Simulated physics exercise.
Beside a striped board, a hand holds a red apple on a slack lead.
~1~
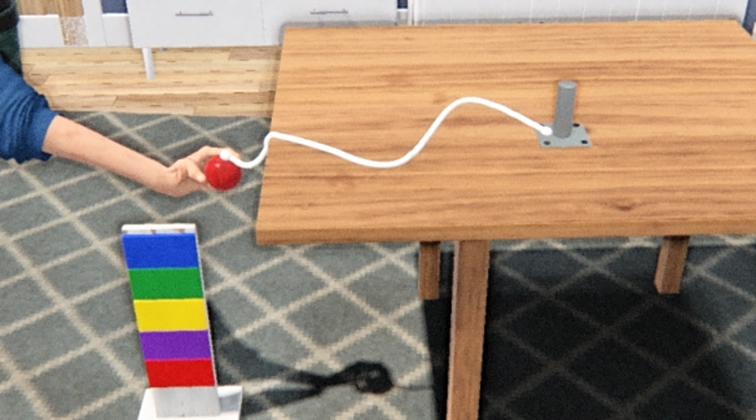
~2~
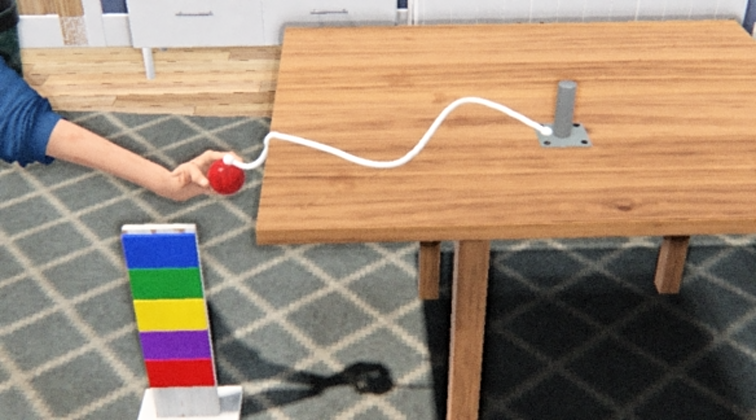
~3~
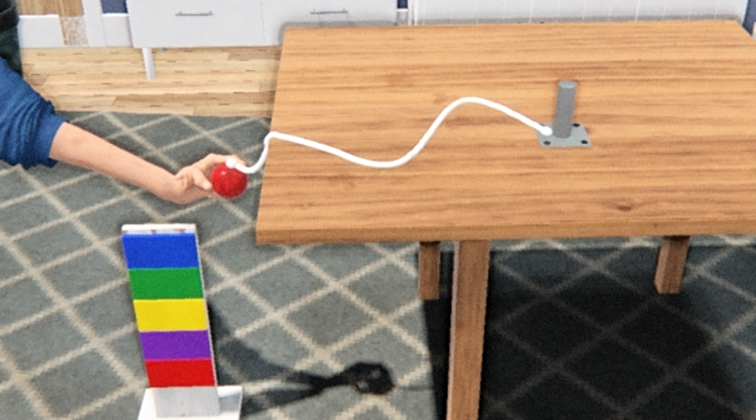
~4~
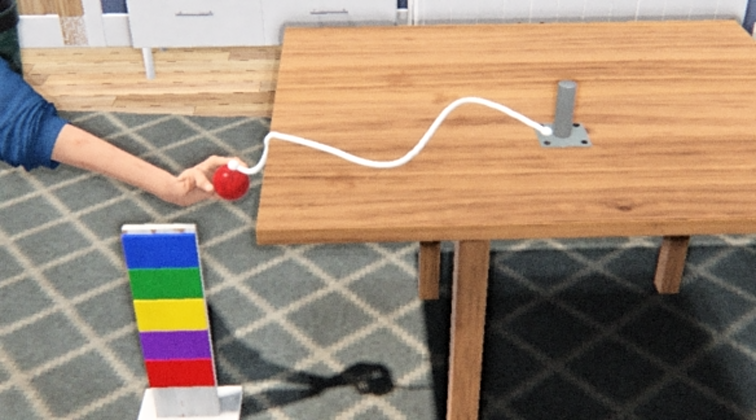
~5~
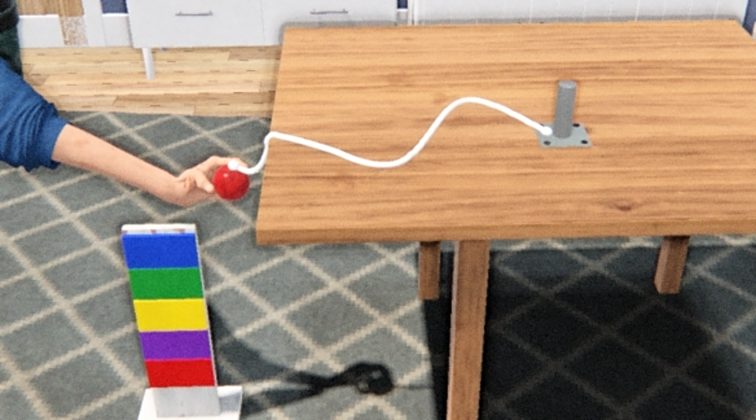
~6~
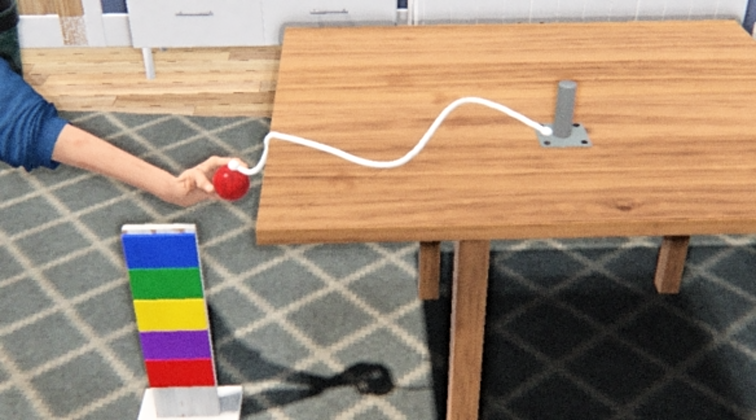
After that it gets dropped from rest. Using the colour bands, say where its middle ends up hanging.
Its middle ends up at the yellow band.
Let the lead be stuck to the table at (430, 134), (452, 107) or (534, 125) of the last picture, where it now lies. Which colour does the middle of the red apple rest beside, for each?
For the first place it's blue, for the second green, and for the third yellow.
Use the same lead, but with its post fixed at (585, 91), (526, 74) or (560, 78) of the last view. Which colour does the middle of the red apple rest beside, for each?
First try: Green; second try: Yellow; third try: Green.
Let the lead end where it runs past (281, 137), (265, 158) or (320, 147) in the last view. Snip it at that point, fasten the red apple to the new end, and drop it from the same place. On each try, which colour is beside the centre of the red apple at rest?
First try: Blue; second try: Green; third try: Above them all.
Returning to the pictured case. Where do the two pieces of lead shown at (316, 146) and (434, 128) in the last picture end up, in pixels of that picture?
End: (274, 201) and then (361, 130).
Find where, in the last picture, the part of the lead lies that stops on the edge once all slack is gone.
Look around (391, 165).
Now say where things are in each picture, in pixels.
Red apple (223, 173); blue (161, 253); green (166, 285); yellow (171, 317); purple (176, 346); red (180, 375), in the first picture.
Red apple (227, 177); lead through (517, 116) (454, 106) (426, 140) (362, 162) (293, 139), in the second picture.
Red apple (230, 180), in the third picture.
Red apple (231, 182); lead through (517, 116) (454, 106) (426, 140) (362, 162) (293, 139), in the fourth picture.
Red apple (232, 183), in the fifth picture.
Red apple (232, 183); lead through (517, 116) (454, 106) (426, 140) (362, 162) (293, 139), in the sixth picture.
Early on, apple near (264, 300); level with yellow.
Midway, apple near (287, 306); level with yellow.
Finally, apple near (283, 311); level with yellow. Its middle rests at the yellow band.
